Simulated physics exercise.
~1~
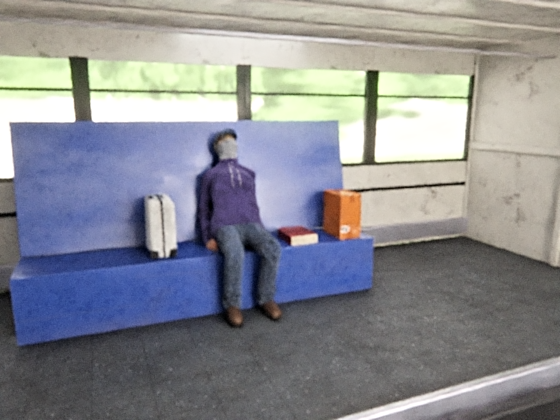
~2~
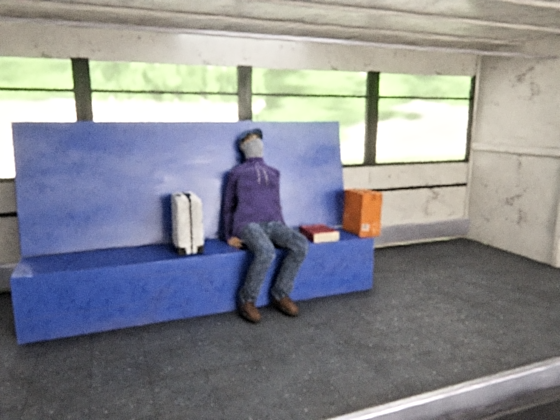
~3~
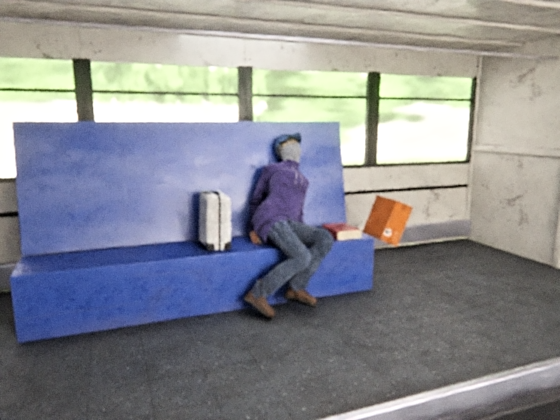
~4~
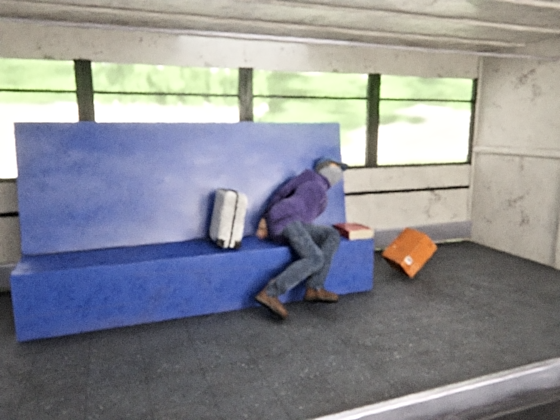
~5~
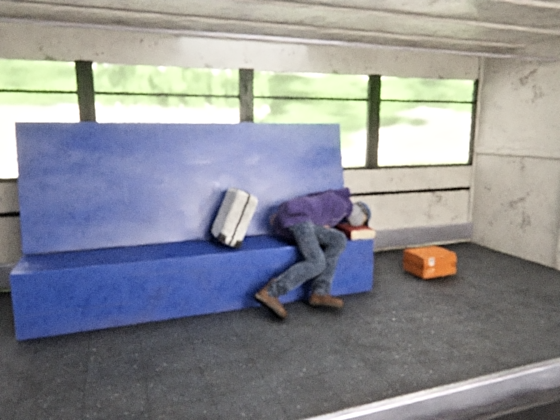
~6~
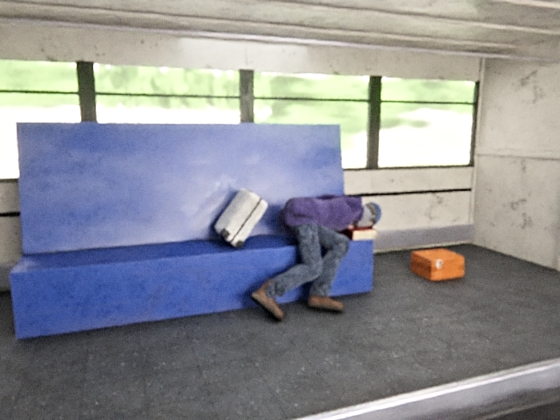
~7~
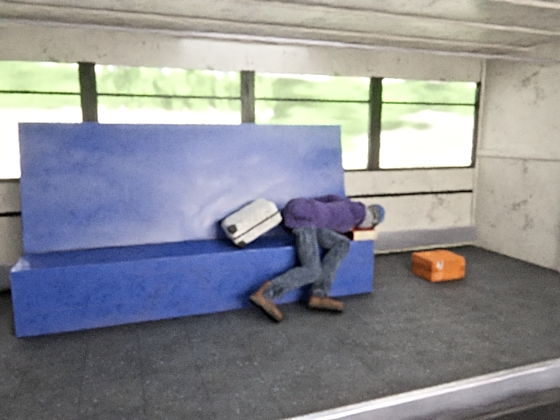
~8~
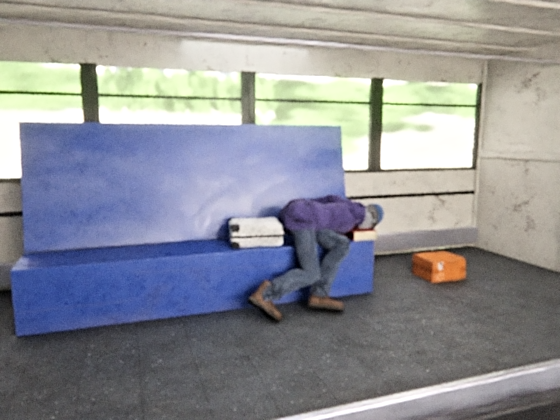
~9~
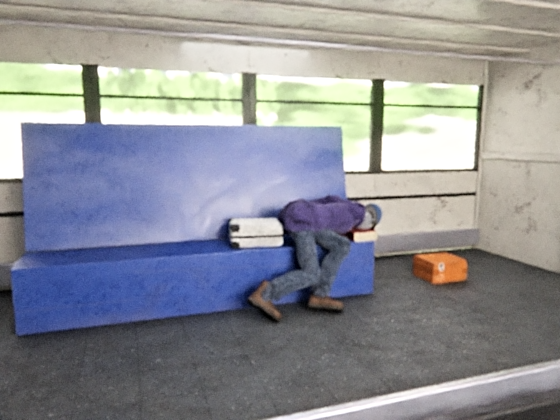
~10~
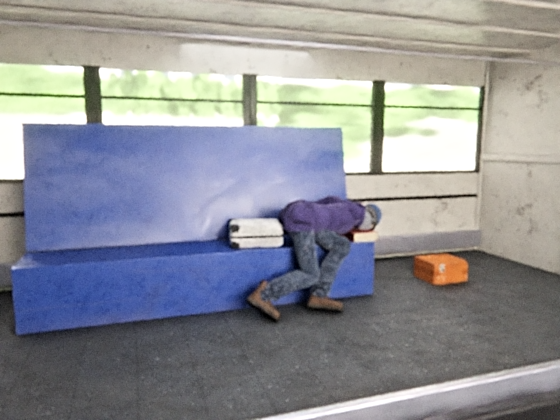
Inside a rail car with bright green windows, seen from across the dark floor, a limp sleeper in a purple top, jeans and a cap sits on a long blue bench. A white case stands to the left, with a red folder and an upright orange pack to the right. The sleeper and loose things slide right, and the orange pack tips off the bench end onto the floor. The sleeper slumps sideways, head coming down by the folder, while the white case topples onto its side behind. At the end, the sleeper's hips, case and folder remain on the seat.
